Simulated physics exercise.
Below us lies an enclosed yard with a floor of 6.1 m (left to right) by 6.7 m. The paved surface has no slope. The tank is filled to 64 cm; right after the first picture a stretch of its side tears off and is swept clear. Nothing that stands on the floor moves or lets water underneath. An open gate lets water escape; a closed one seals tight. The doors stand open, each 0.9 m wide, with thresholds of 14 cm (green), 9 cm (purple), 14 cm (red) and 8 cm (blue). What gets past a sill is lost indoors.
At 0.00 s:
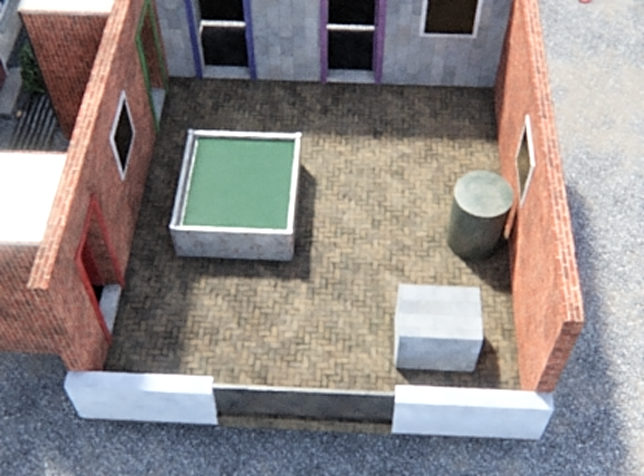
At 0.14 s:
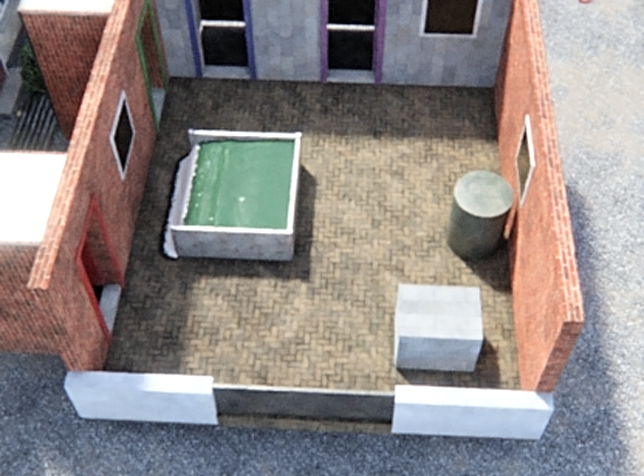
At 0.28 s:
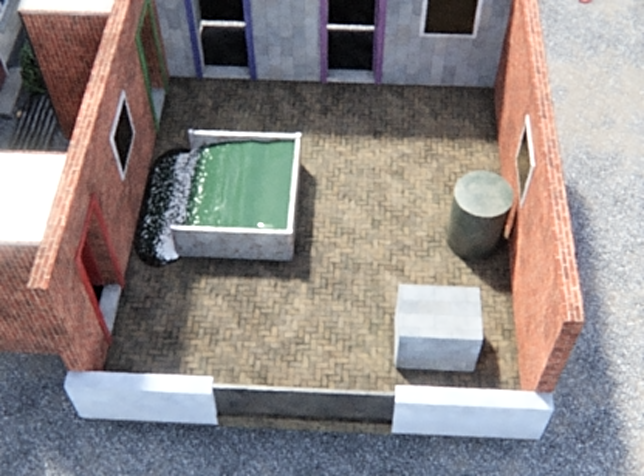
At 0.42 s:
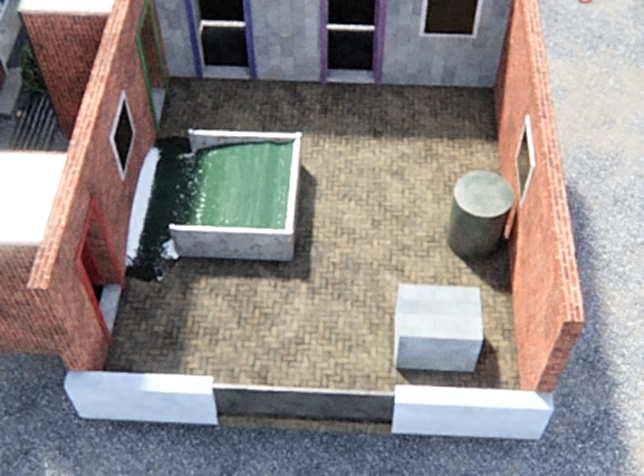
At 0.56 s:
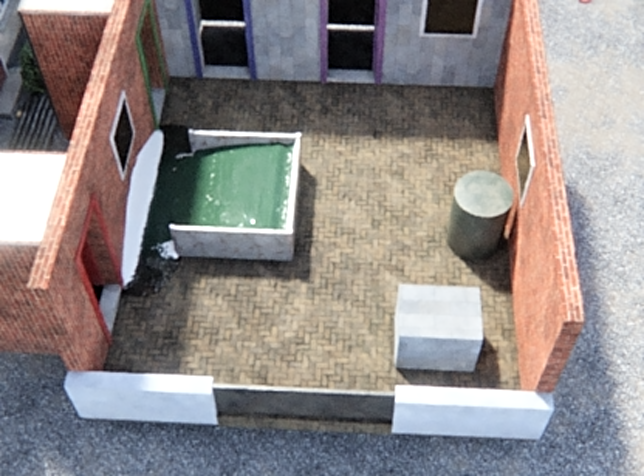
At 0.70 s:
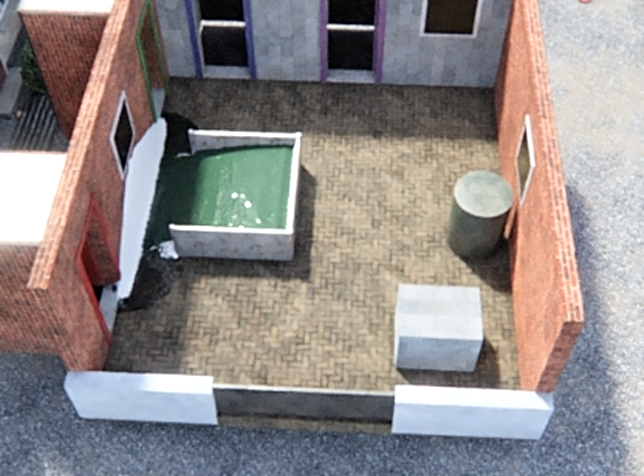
To begin with, a square tank of green water stands still in a brick-walled yard, near a cylinder and a pale block. Its left side gives way and foaming water pours out towards the left wall. The water reaches the wall and spreads along its base both ways.
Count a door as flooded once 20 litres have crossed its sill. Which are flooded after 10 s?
Door by door: At the green door it keeps below the limit; at the purple door it does not reach the limit; at the red door it keeps below the limit; at the blue door it exceeds the limit.
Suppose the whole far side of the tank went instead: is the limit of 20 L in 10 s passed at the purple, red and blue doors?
Then: Purple over, red not over, blue past it.
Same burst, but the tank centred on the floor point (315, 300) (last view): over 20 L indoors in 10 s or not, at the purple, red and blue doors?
Then: Purple not over, red over, blue above.
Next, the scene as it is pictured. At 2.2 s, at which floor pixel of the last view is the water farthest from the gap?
At about (285, 404).
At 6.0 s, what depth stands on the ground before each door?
In cm: Green 8, purple 3, red 6, blue 12.
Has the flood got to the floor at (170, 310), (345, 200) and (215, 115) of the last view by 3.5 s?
In that order: Under water, dry, wet.
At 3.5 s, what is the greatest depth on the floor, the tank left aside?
Roughly 19 cm.
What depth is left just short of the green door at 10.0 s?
Roughly 5.5 cm deep.
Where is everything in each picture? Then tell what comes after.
The tank at (238, 183) is whole and still, 64 cm deep, in the first picture.
Water pours out at (188, 198) and has run 1.1 m, to a hidden place; typically 9 cm deep outside, 64 cm at the tank's back, in the second picture.
The front is at (174, 154), 1.2 m from the gap at (188, 199); 1.5 m2 of floor is under water; 64 cm left at the back of the tank, in the third picture.
The front is at (156, 143), 1.6 m from the gap at (188, 200); 2.1 m2 of floor is under water; 61 cm left at the back of the tank, in the fourth picture.
The front is at (159, 128), 1.9 m from the gap at (188, 200); 2.3 m2 of floor is under water; 54 cm left at the back of the tank, in the fifth picture.
The front is at (162, 116), 2.2 m from the gap at (188, 200); 2.4 m2 of floor is under water; 55 cm left at the back of the tank, in the sixth picture.
After 1.4 s water covers 20 % of the floor and is deepest (46 cm) near (151, 210); green door 13 cm at the sill, 0 L in, purple door not reached, red door 13 cm at the sill, 0 L in, blue door 6 cm at the sill, 0 L in.
After 2.2 s water covers 30 % of the floor and is deepest (36 cm) near (169, 82); green door 13 cm at the sill, 1 L in, purple door not reached, red door 13 cm at the sill, 1 L in, blue door 24 cm at the sill, 40 L in.
After 3.5 s water covers 50 % of the floor and is deepest (19 cm) near (106, 362); green door 11 cm at the sill, 2 L in, purple door 5 cm at the sill, 0 L in, red door 7 cm at the sill, 1 L in, blue door 16 cm at the sill, 116 L in.
After 6.0 s water covers 90 % of the floor and is deepest (14 cm) near (168, 89); green door 8 cm at the sill, 4 L in, purple door 3 cm at the sill, 0 L in, red door 6 cm at the sill, 1 L in, blue door 12 cm at the sill, 144 L in.
After 10.0 s water covers 95 % of the floor and is deepest (10 cm) near (458, 99); green door 6 cm at the sill, 4 L in, purple door 2 cm at the sill, 0 L in, red door 4 cm at the sill, 1 L in, blue door 6 cm at the sill, 154 L in.
